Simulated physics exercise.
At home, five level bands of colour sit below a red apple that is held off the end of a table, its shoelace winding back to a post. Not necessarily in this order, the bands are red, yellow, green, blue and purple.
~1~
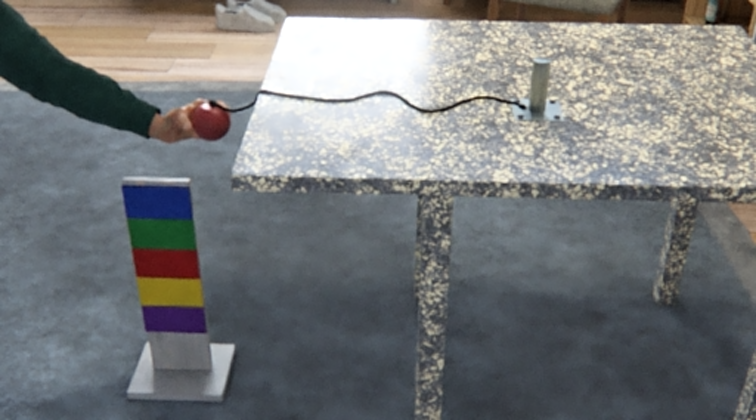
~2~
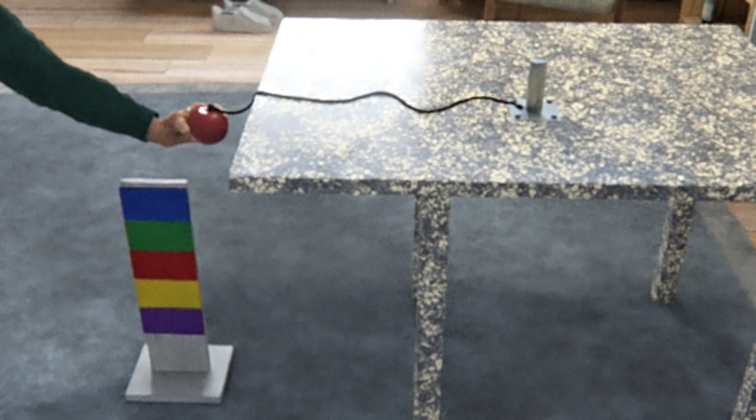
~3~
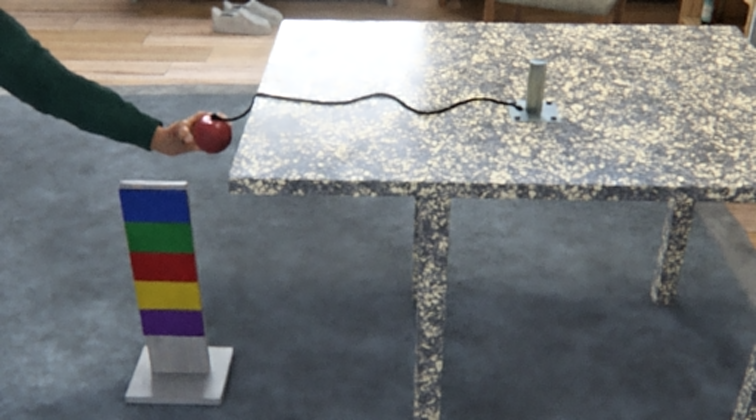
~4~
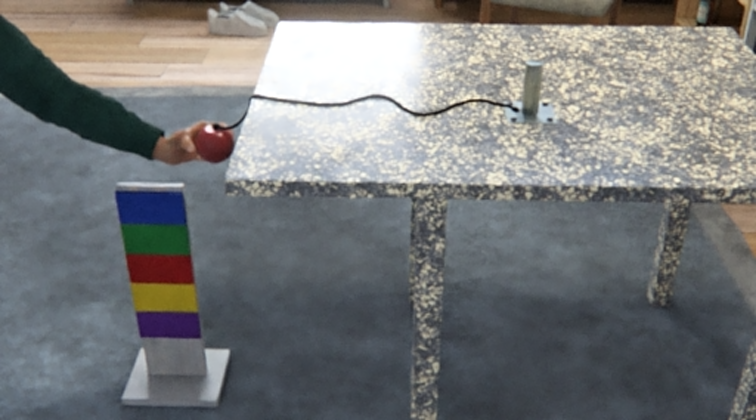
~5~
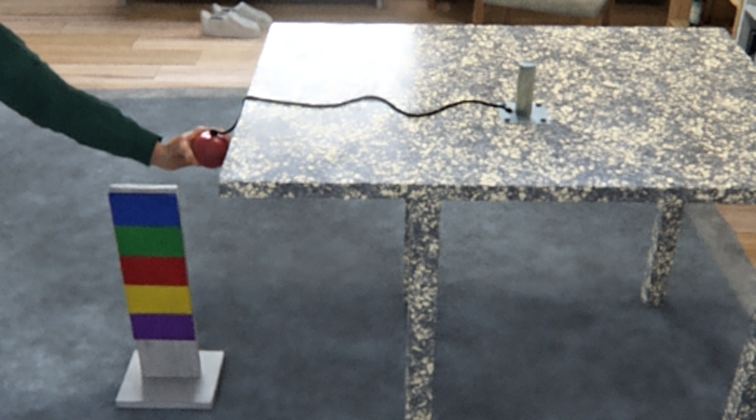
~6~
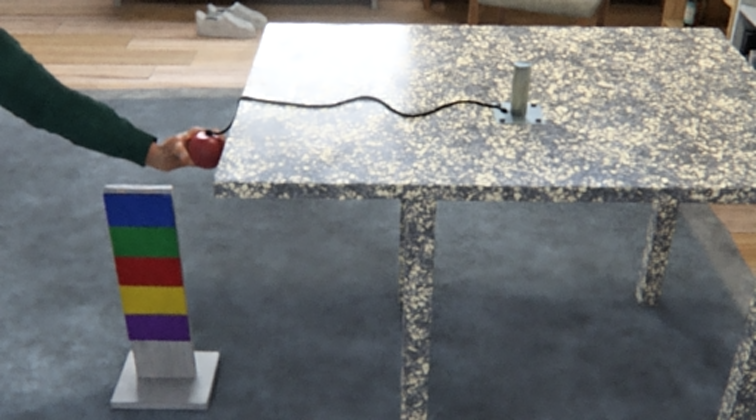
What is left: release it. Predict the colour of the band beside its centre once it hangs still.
I would predict blue.
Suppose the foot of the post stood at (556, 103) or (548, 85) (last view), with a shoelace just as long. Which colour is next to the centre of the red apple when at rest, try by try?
Answer, in order: No band, higher than all five.
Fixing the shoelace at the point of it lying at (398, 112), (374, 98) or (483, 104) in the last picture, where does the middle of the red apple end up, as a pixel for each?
First (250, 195), next (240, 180), last (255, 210).
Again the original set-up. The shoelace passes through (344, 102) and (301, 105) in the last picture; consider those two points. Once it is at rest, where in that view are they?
About (300, 104), and the other about (254, 102).
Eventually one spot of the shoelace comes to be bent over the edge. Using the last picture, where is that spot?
About (288, 104).
A little later, apple near (275, 209); level with blue.
Next, apple near (250, 216); level with blue.
When it is over, apple near (253, 217); level with blue. Its middle rests at the blue band.
